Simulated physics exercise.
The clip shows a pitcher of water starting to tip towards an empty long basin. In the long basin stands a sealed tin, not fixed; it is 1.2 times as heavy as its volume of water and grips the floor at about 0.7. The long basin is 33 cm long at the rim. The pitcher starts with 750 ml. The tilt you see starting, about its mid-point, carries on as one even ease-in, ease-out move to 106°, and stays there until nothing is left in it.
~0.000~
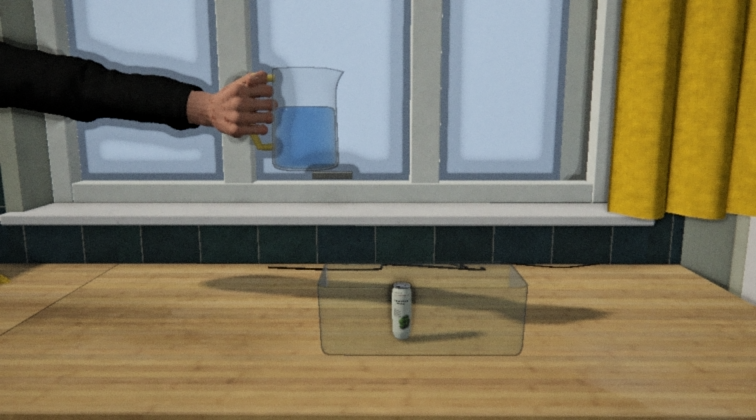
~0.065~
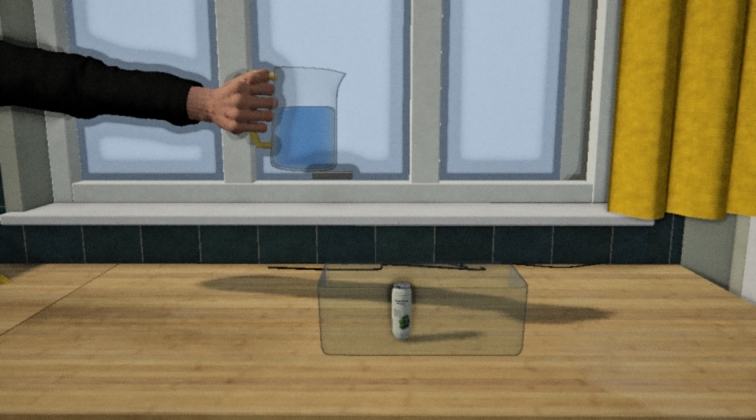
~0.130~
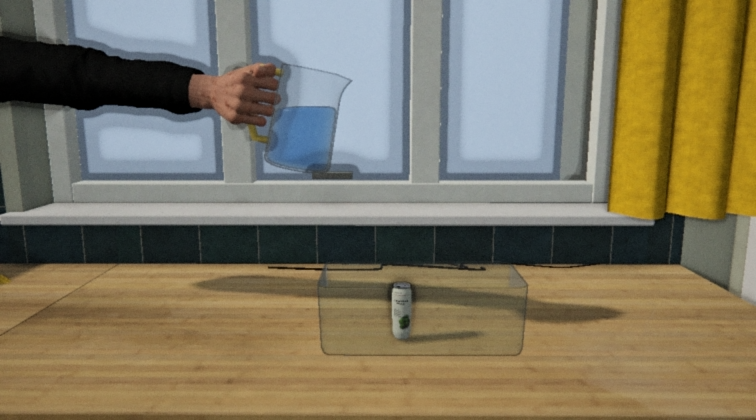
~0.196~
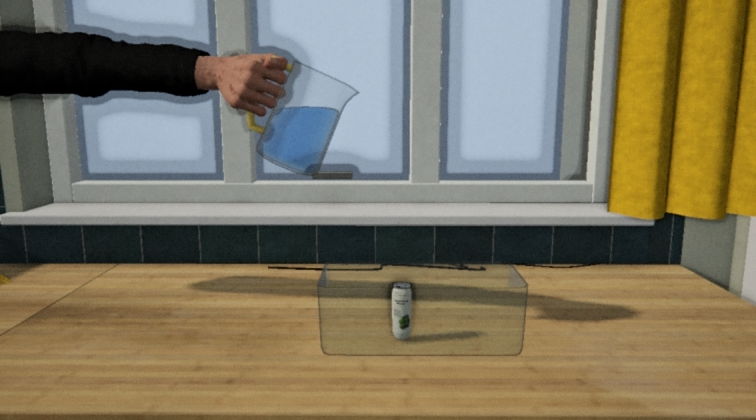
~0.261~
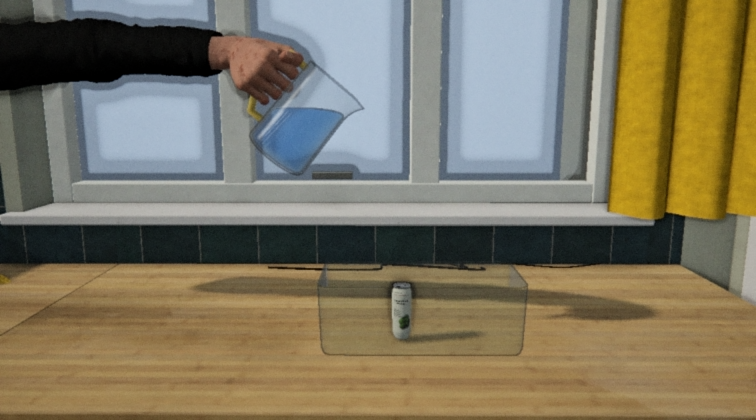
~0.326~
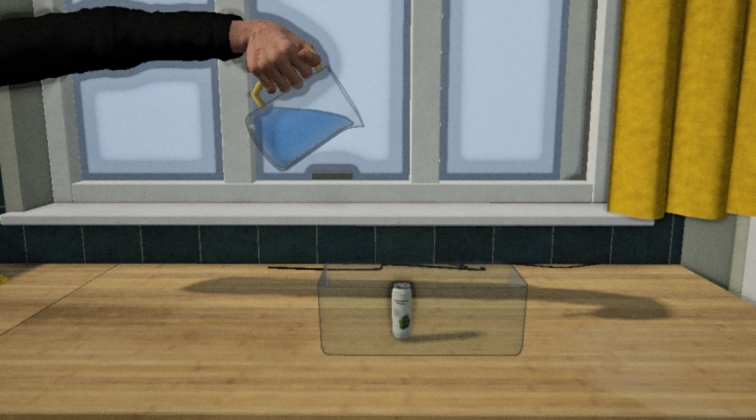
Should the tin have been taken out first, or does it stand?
It remains upright.
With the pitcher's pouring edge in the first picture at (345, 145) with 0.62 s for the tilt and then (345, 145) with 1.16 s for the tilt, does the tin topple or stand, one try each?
First it falls; then it falls.
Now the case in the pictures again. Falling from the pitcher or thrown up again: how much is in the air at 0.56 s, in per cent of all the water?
About 30 per cent.
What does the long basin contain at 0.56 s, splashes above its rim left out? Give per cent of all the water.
About 1 per cent.
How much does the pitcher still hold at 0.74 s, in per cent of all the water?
About 26 per cent.
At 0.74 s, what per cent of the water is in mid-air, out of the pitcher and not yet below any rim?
About 38 per cent.
By 0.56 s the tilt is 104° and 70 per cent is still to pour; the tin stands where it began.
By 0.74 s the tilt is 106° and 27 per cent is still to pour; the tin stands where it began.
By 0.92 s the tilt is 106° and 8 per cent is still to pour; the tin stands where it began.
By 1.12 s the tilt is 106° and 2 per cent is still to pour; the tin stands where it began.
At rest the tin stands where it began.
